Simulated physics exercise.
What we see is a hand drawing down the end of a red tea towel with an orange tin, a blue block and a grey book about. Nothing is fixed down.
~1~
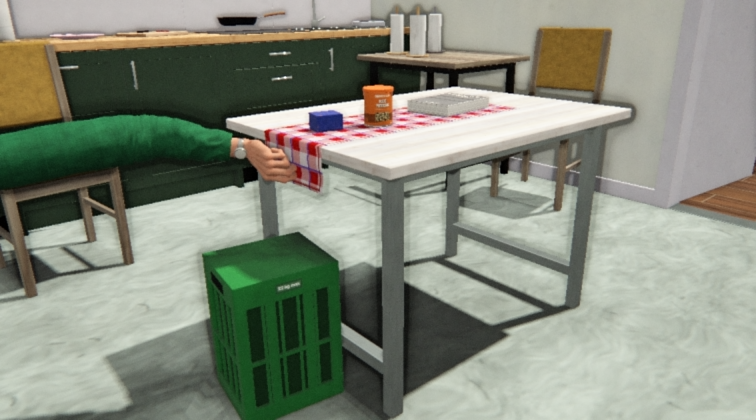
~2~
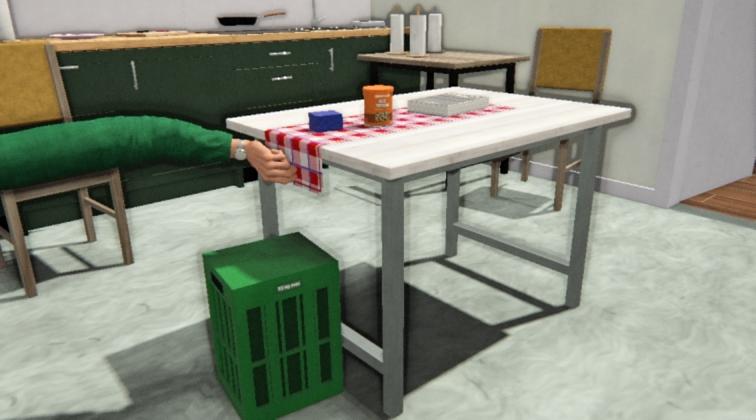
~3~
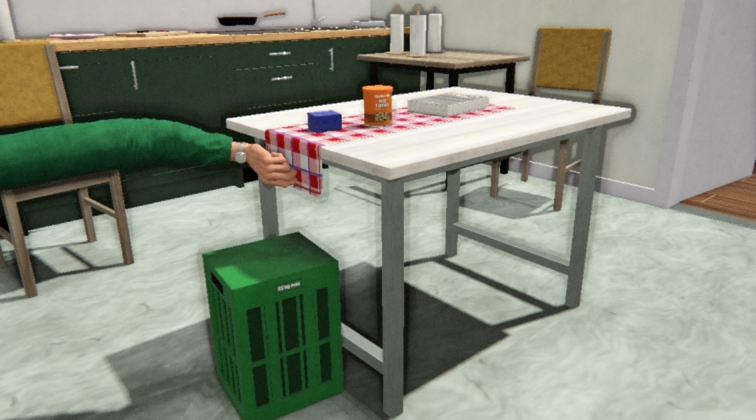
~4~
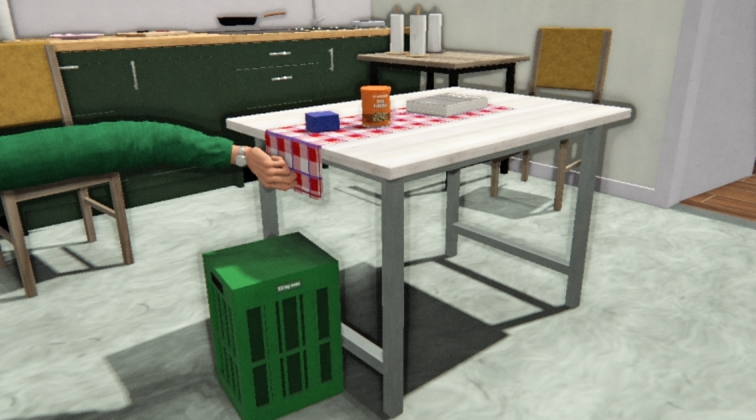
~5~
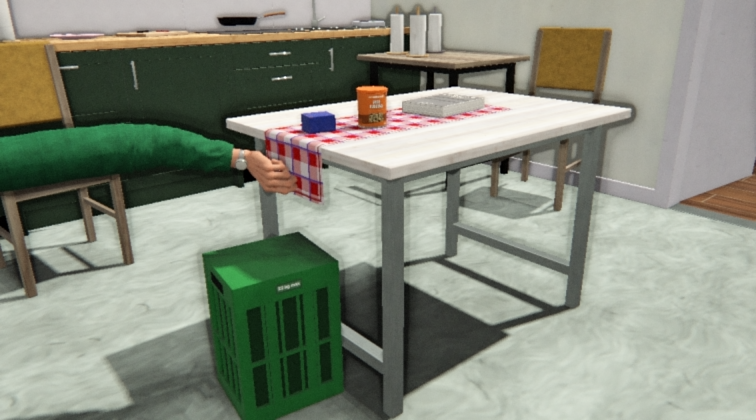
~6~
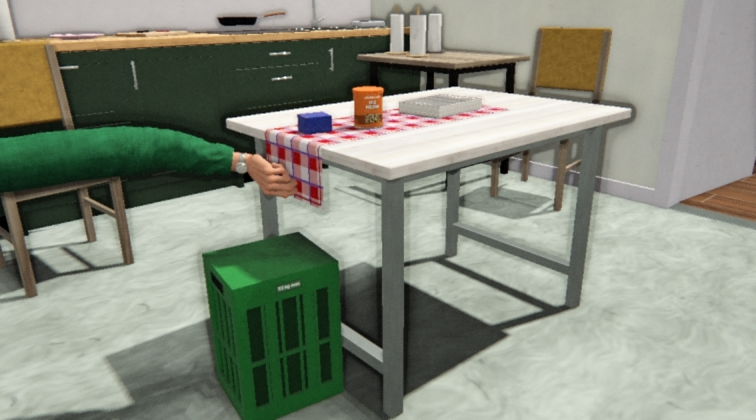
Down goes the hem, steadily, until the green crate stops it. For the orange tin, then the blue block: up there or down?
As it turns out, the orange tin stays on the table. The blue block goes over the edge.
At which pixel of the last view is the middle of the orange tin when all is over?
Close to (326, 114).
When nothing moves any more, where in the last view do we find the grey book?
It ends at (409, 110).
Then, 0.32 s on from there, hem going down; tin moved a little; block moved a little.
Then, 0.72 s on from there, hem going down; tin carried along near (336, 113); block over the edge.
In the end, hem on the crate; tin carried along near (326, 114); block over the edge. The orange tin remains up there and the blue block is carried off the end.
